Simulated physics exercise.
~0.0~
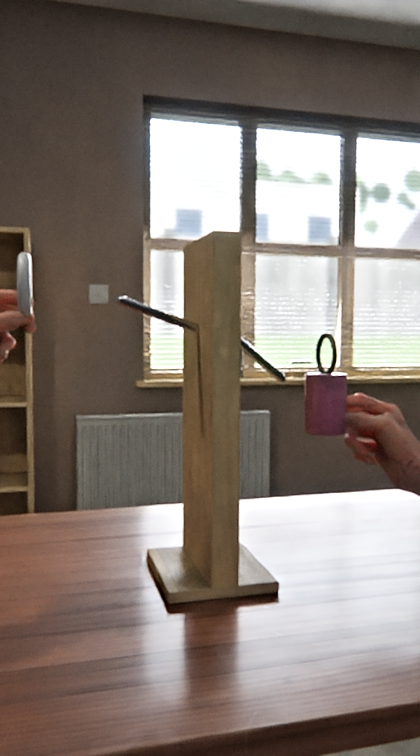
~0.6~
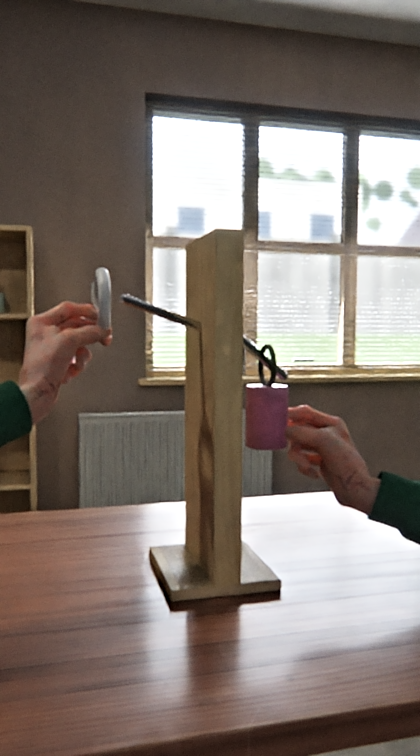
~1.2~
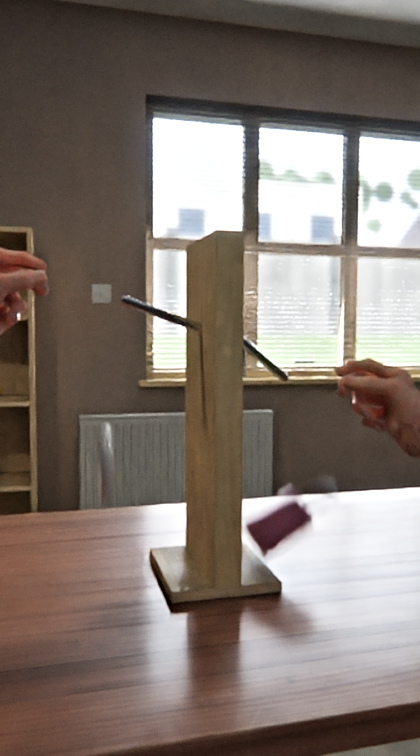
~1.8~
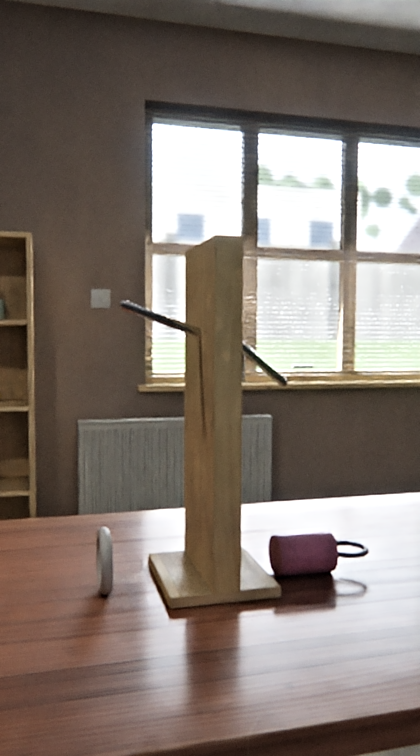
The clip opens on a wooden peg stand with two dark pegs sloping down to either side, on a table before a bright window. A hand at the left holds a pale ring of tape, while a hand at the right holds a pink lantern with a dark loop on top. Both hands move inward, bringing the objects close to the pegs. Then the hands let go and draw back as both objects fall, the lantern tilting on its way down. Finally, the tape stands on edge left of the stand and the lantern lies on its side to the right, leaving both pegs empty.
